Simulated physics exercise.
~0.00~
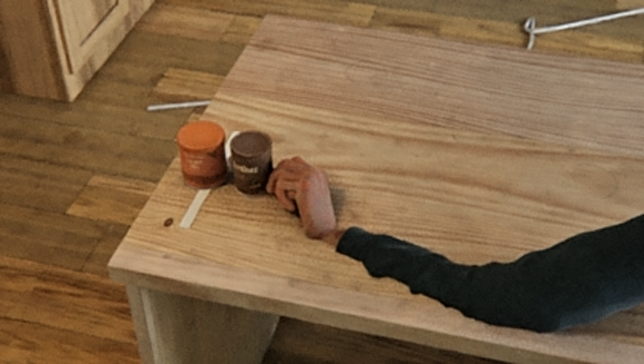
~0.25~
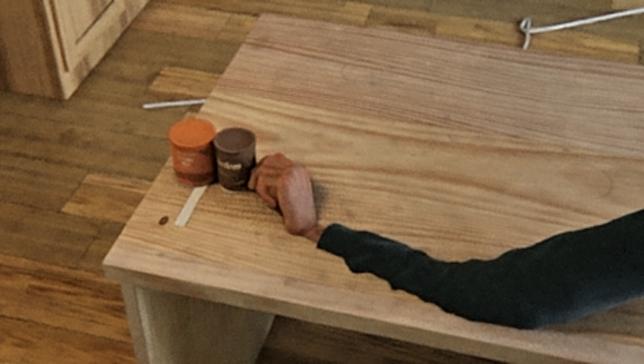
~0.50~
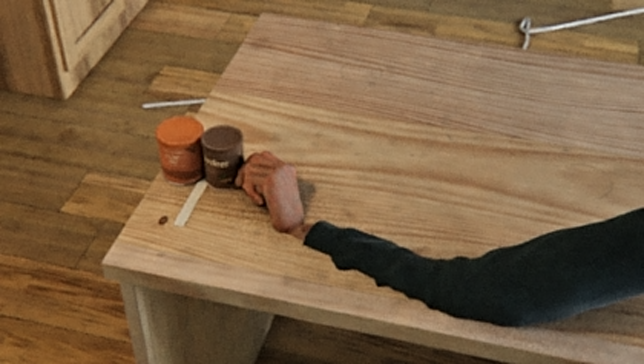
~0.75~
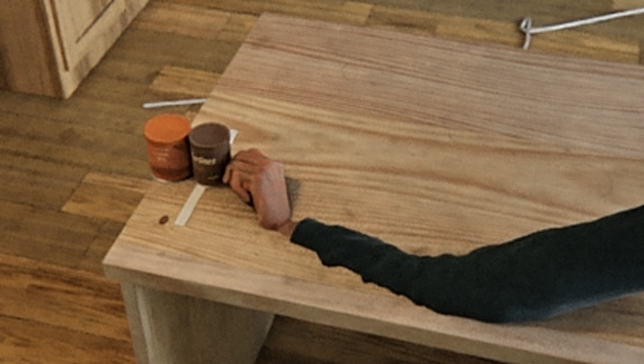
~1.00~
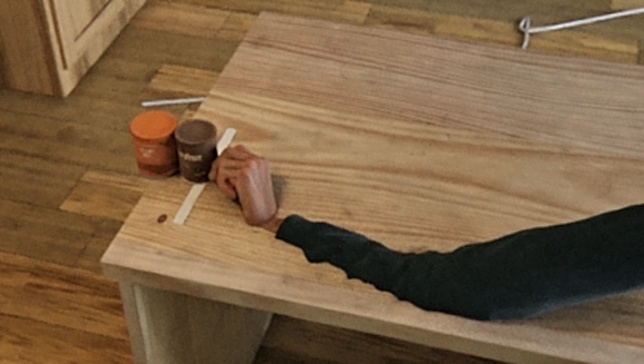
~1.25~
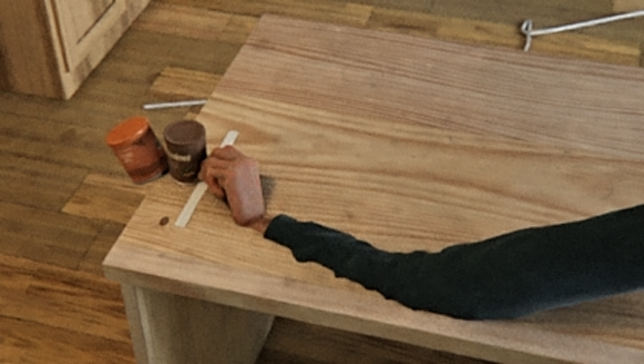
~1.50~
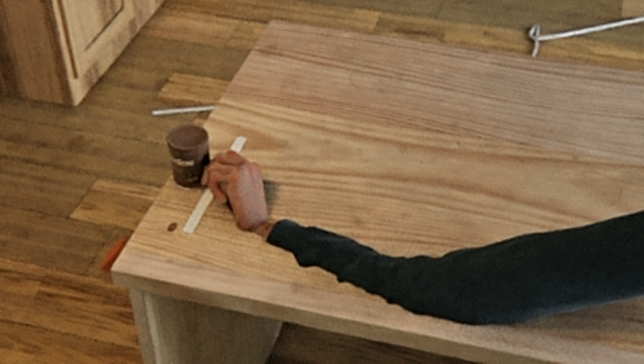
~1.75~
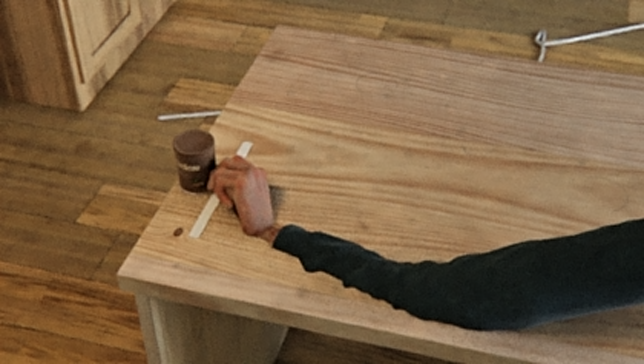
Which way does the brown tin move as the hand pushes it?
The brown tin moves to the left, toward the end of the table.
At the start, an orange pot and a brown tin stand side by side near the left end of a wooden table, with a hand in a dark sleeve against the tin's right side. The hand slowly pushes the tin left, and the orange pot slides ahead of it toward the edge, uncovering more of a pale strip of tape. The orange pot then tips to the left at the edge and drops off the table. At the end, the pot is out of sight, while the brown tin remains upright near the edge with the hand beside it.
